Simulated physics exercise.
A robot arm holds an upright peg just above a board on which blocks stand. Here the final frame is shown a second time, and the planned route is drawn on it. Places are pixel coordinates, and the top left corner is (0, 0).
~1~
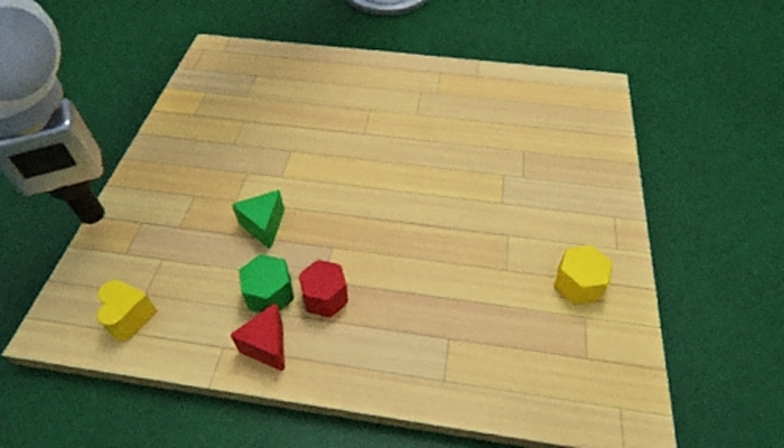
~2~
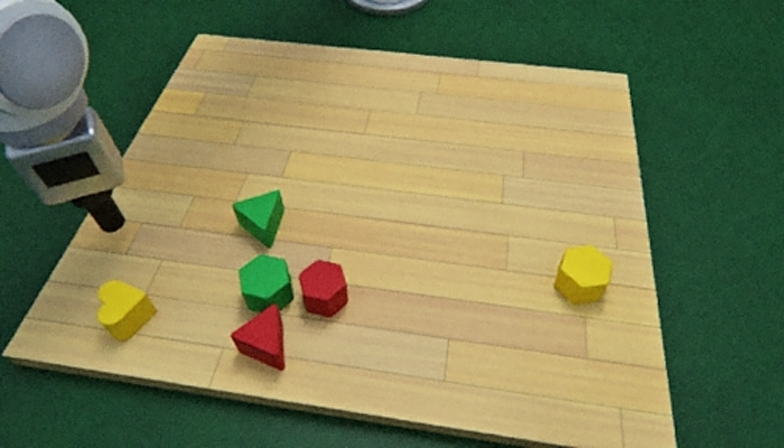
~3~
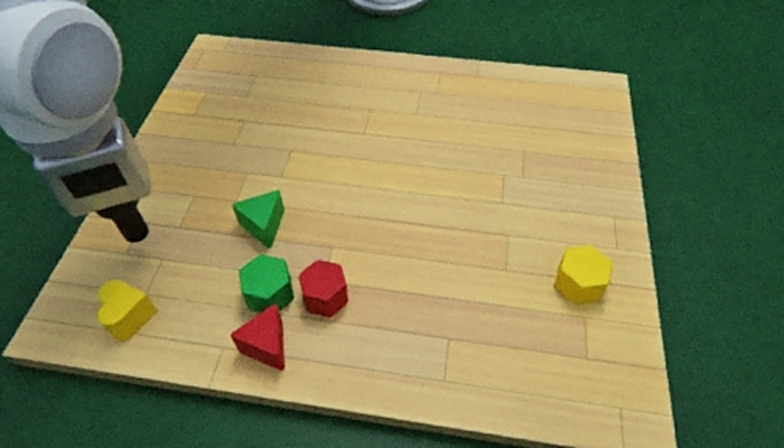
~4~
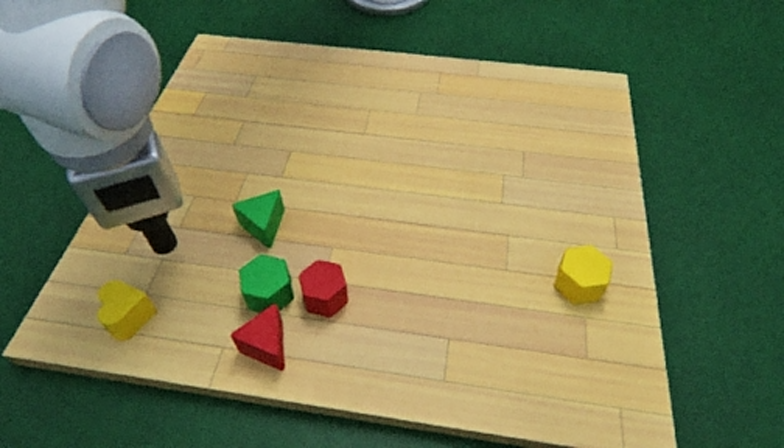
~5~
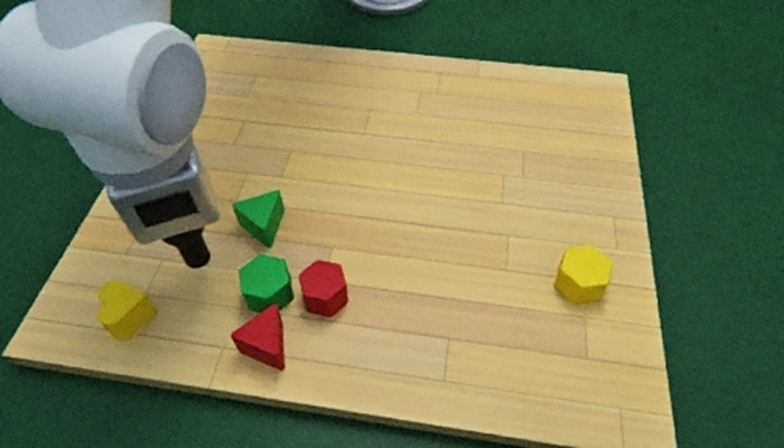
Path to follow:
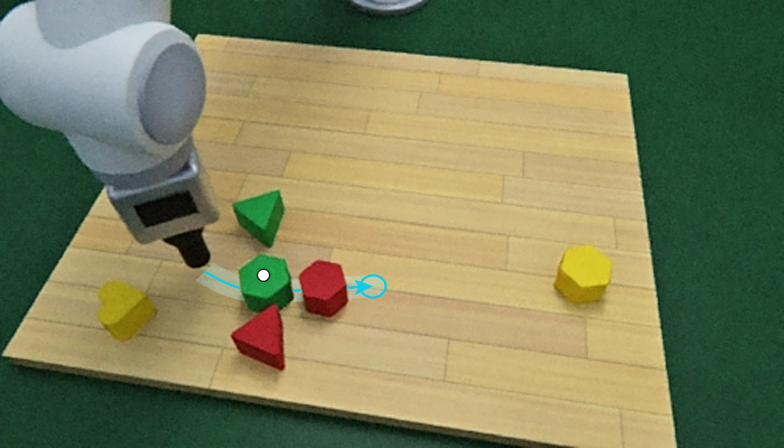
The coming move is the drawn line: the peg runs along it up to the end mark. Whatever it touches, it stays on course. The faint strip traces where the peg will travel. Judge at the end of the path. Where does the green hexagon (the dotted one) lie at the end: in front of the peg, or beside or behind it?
At that point it is up front.
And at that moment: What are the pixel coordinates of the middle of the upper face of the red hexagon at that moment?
It should be at about (447, 310).
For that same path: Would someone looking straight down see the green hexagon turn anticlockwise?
No, that is not what happens.
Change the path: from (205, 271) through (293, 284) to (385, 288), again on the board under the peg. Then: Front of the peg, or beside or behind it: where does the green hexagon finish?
Final position: To the side or behind.
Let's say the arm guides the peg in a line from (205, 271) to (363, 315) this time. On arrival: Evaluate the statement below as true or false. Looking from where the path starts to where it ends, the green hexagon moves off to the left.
It is false.
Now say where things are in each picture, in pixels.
The first picture shows lower end of the peg at (93, 215), tops of blocks, red three-sided block at (261, 331), green hexagon at (263, 275), red hexagon at (322, 279).
The second picture shows peg at (113, 223), blocks as before.
The third picture shows peg at (137, 233), blocks as before.
The fourth picture shows peg at (165, 245), blocks as before.
The fifth picture shows peg at (198, 258), red three-sided block at (261, 331), green hexagon at (263, 275), red hexagon at (322, 279).
The drawn path runs from (205, 271) over (254, 291) and (314, 290) to (373, 286); the dot is on the green hexagon.
What follows on the original path. One third of the way, peg at (250, 278); green hexagon at (287, 280); red hexagon at (335, 281).
Two thirds of the way, peg at (311, 277); green hexagon at (348, 282); red hexagon at (396, 289).
At the end, peg at (372, 273); red three-sided block not moved; green hexagon at (402, 289), turned 40° clockwise; red hexagon at (447, 310), turned 15° clockwise.
